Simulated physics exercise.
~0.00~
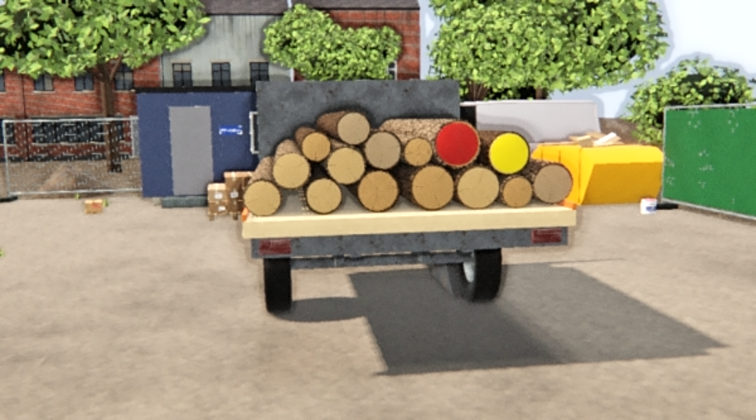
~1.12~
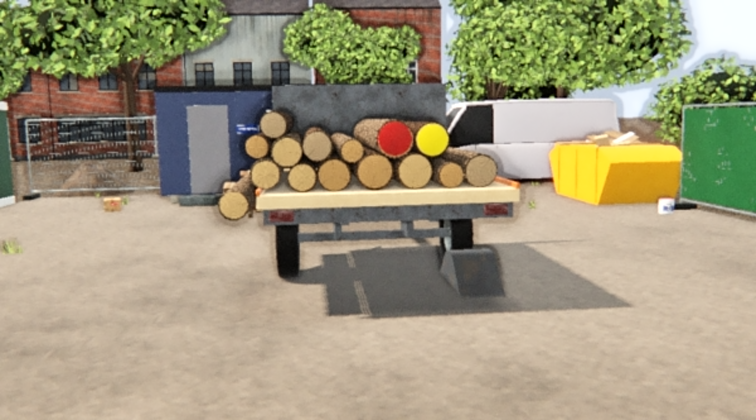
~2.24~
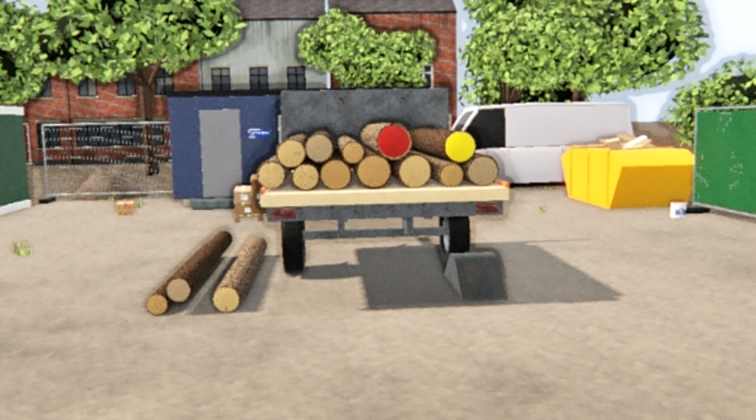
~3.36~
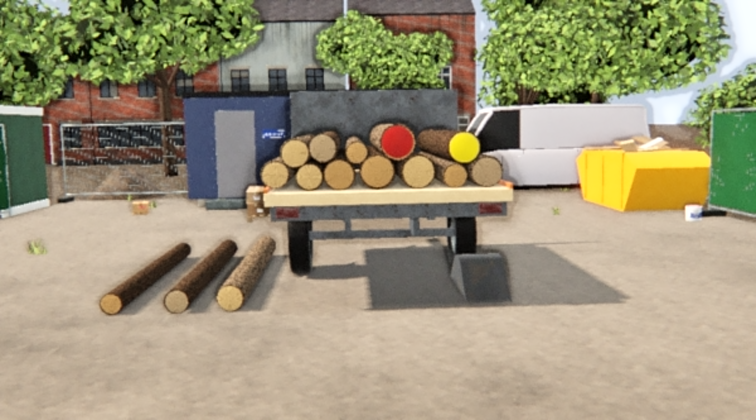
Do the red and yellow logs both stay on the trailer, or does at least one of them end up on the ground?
Both stay on the trailer. The red and yellow logs are still resting up on the pile at the end, while three plain logs lie on the ground to the left.
